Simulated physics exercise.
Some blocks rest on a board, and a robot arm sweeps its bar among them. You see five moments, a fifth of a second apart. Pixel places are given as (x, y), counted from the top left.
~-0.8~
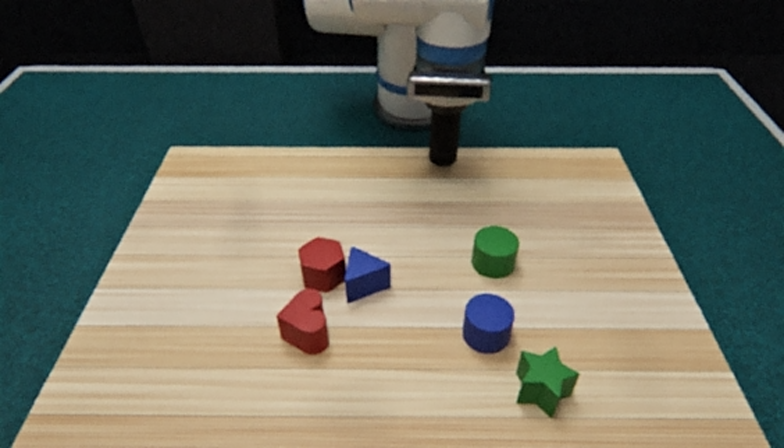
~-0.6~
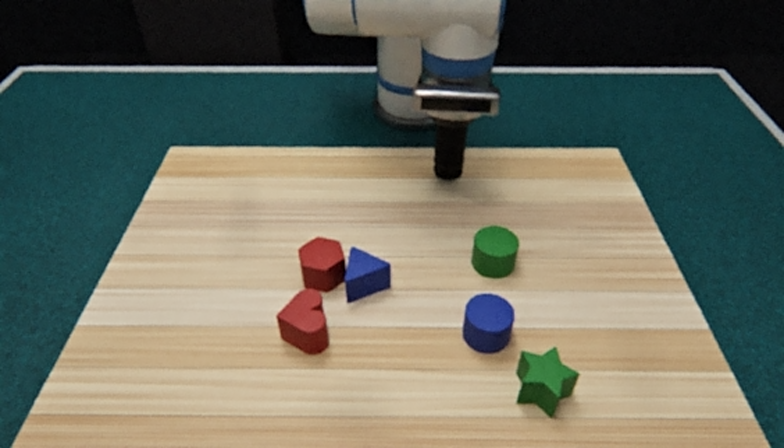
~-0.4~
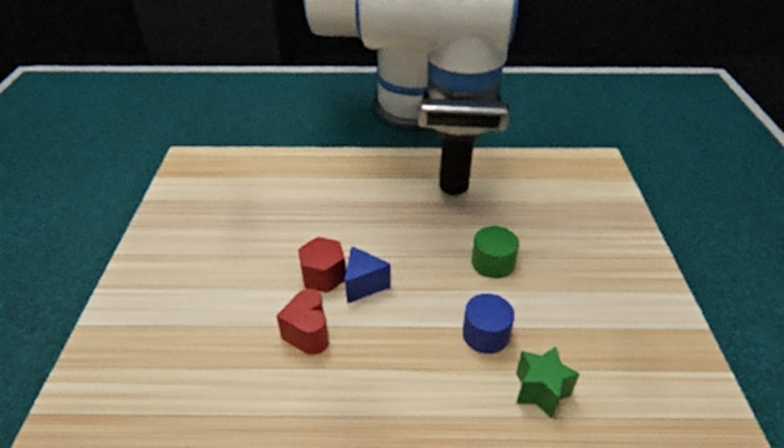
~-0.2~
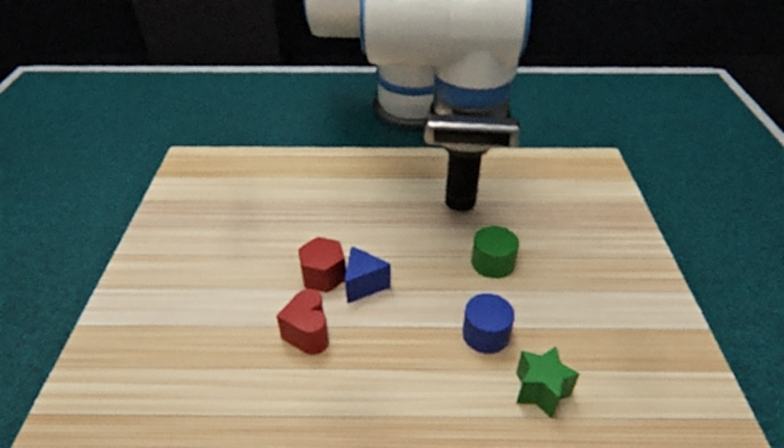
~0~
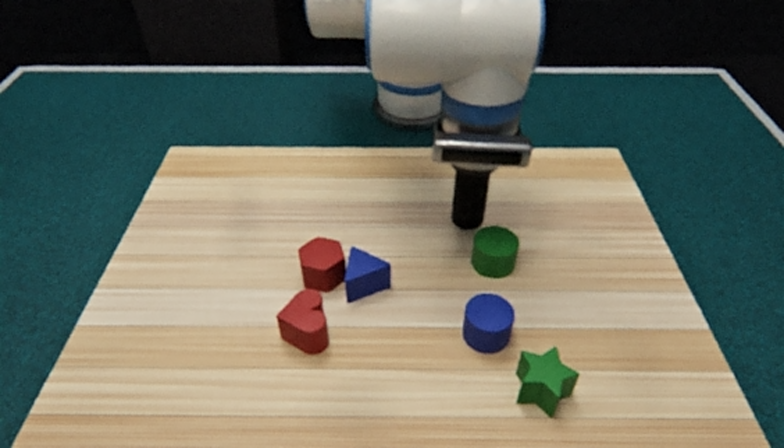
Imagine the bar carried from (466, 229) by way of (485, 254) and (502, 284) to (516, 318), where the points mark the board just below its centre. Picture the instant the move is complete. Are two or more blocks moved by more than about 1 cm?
Final answer: No.
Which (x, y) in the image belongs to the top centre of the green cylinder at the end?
At pixel (563, 317).
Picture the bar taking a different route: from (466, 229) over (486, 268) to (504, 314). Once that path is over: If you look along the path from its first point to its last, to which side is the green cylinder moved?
It slides leftward.
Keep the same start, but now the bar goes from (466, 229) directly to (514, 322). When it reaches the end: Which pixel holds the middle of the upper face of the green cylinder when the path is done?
It is at (565, 304).
The first path, step by step. One third of the way, bar at (487, 246); green cylinder at (511, 258).
Two thirds of the way, bar at (504, 277); green cylinder at (537, 289).
At the end, bar at (518, 309); blue cylinder at (489, 315); green cylinder at (563, 317); green star-shaped block not moved.
